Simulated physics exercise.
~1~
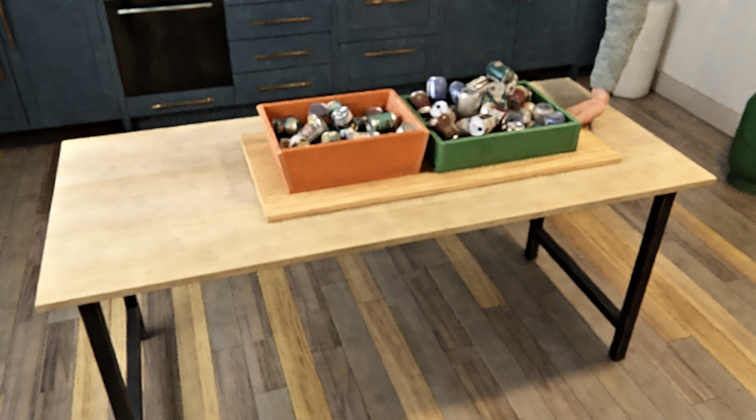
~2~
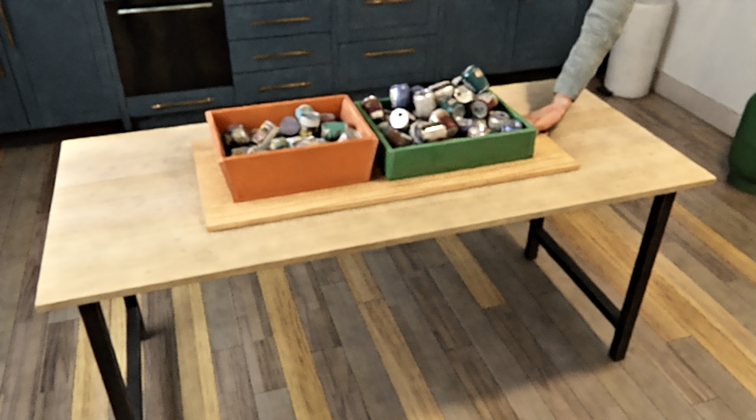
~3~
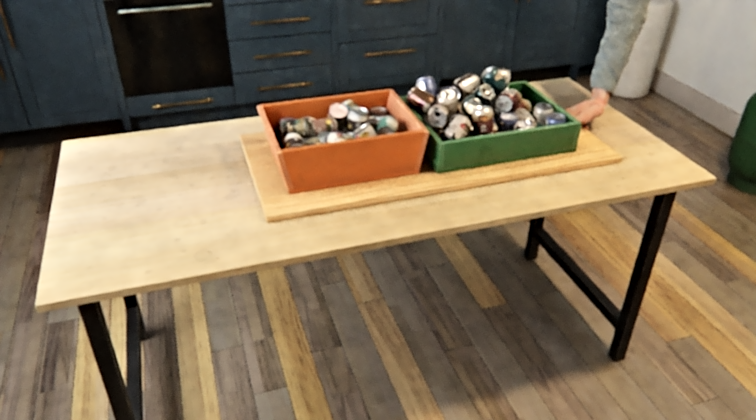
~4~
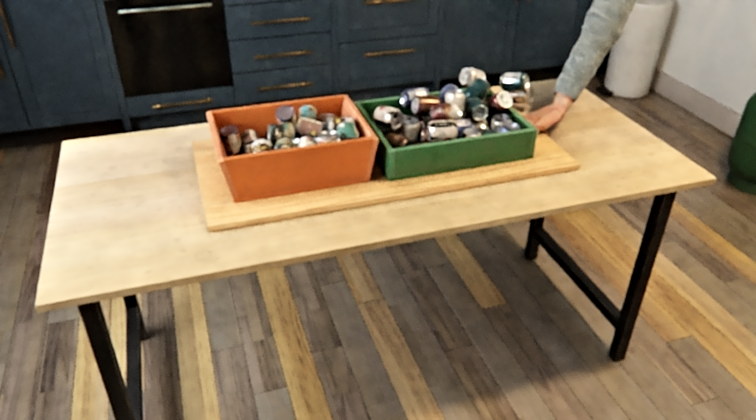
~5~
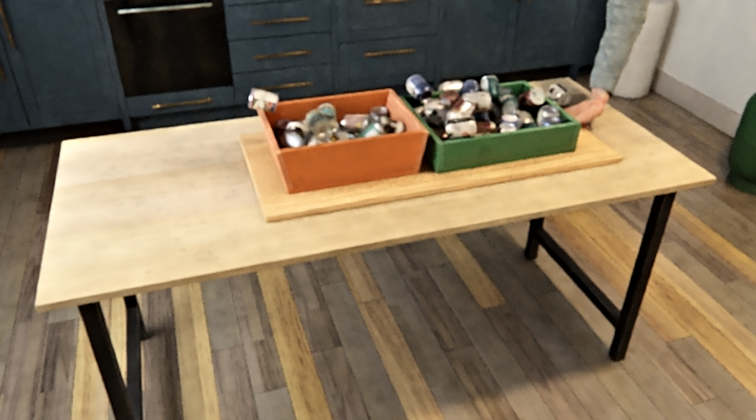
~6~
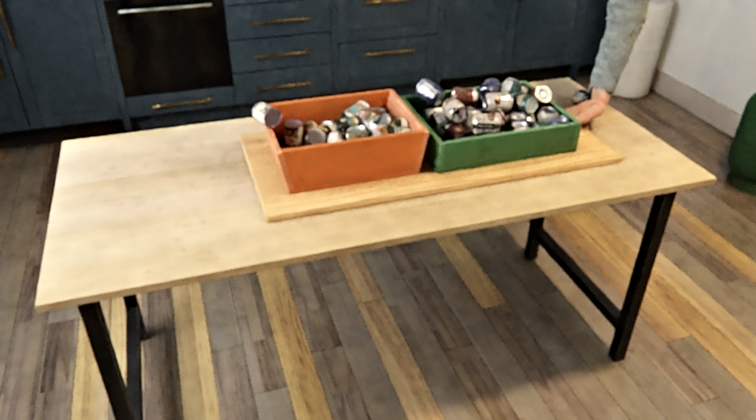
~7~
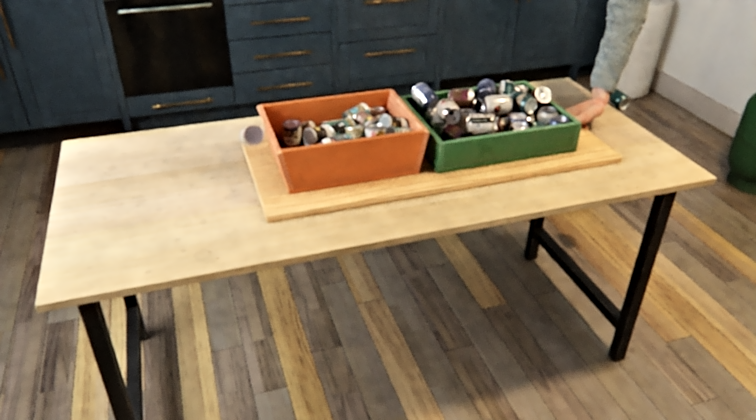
A hand slid a board carrying an orange box and a green box of small cans left and right across a table twice, jostling the heaped cans, and a few spilled out, one coming to rest beside the still well-filled orange box.
